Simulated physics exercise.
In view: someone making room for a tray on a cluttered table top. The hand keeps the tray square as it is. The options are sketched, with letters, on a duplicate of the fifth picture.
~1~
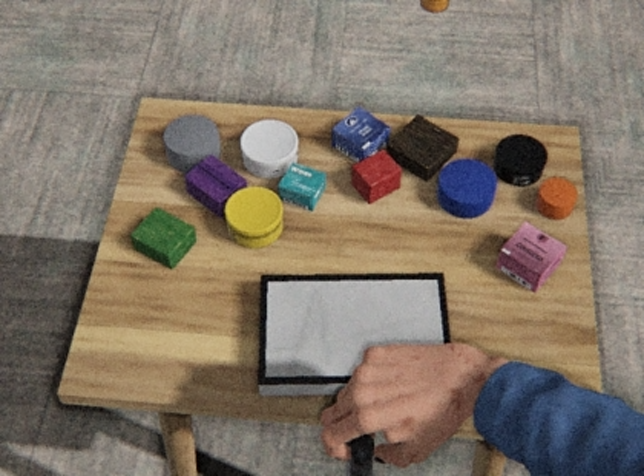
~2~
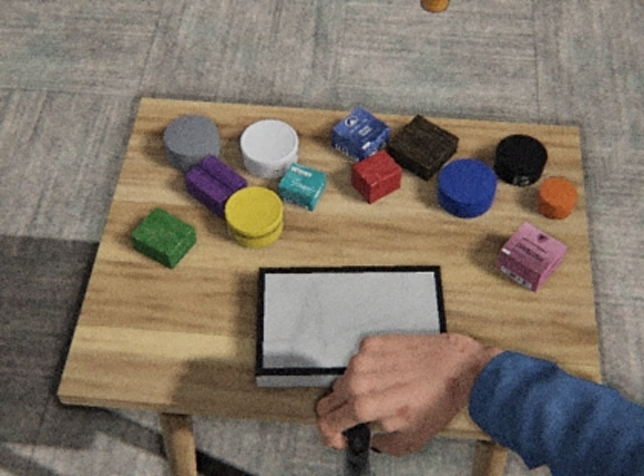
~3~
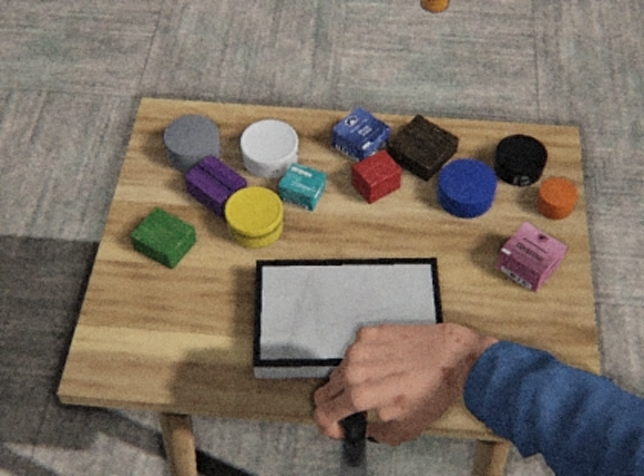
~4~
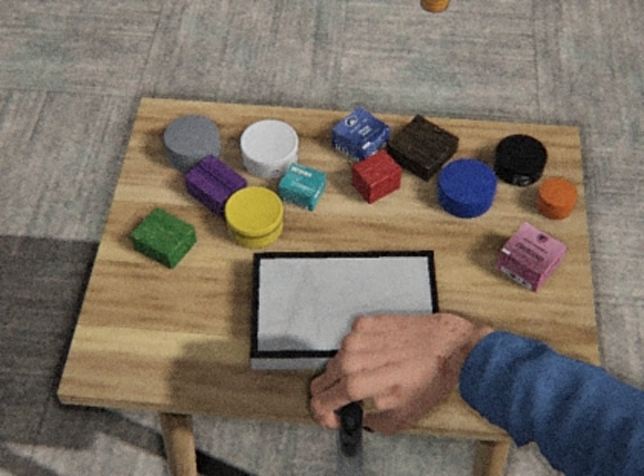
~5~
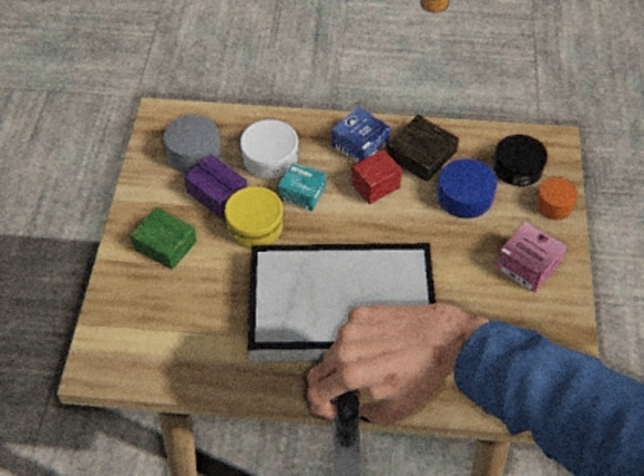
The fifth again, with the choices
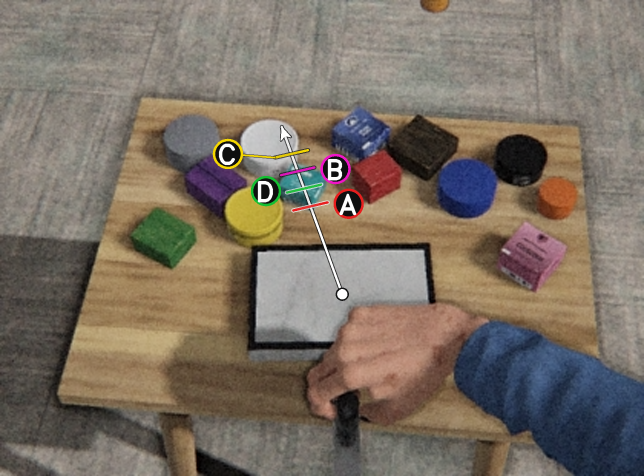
A wooden table stands on a grey carpeted floor, seen from above at an angle by a still camera. Small boxes and round tubs in purple, green, yellow, white, turquoise, red, blue, black and orange crowd its far half, with a pink packet at the right. A blue-sleeved hand at the near edge slides a black-rimmed, pale tray slowly away and slightly left, keeping it square, while everything else stays still.
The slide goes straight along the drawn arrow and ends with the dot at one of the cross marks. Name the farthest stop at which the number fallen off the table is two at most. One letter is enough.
C.
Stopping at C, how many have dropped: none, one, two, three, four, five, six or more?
In all, two.
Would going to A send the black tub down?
No.
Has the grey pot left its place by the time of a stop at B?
Yes.
On the marked copy, A at (311, 206); B at (298, 172); C at (291, 154); D at (304, 189); the arrow from (342, 294) to (282, 127); the white dot at (342, 294).
Taking C. A third of the way, tray (322, 247); grey pot (180, 135); white tub (274, 139).
Two thirds of the way, tray (304, 197); white tub (291, 101); blue packet (356, 108).
When it is over, tray (292, 162); blue packet over the edge; white tub over the edge; two fallen.
As for the rest, A is within the limit but short; B is within the limit but short; D is within the limit but short.
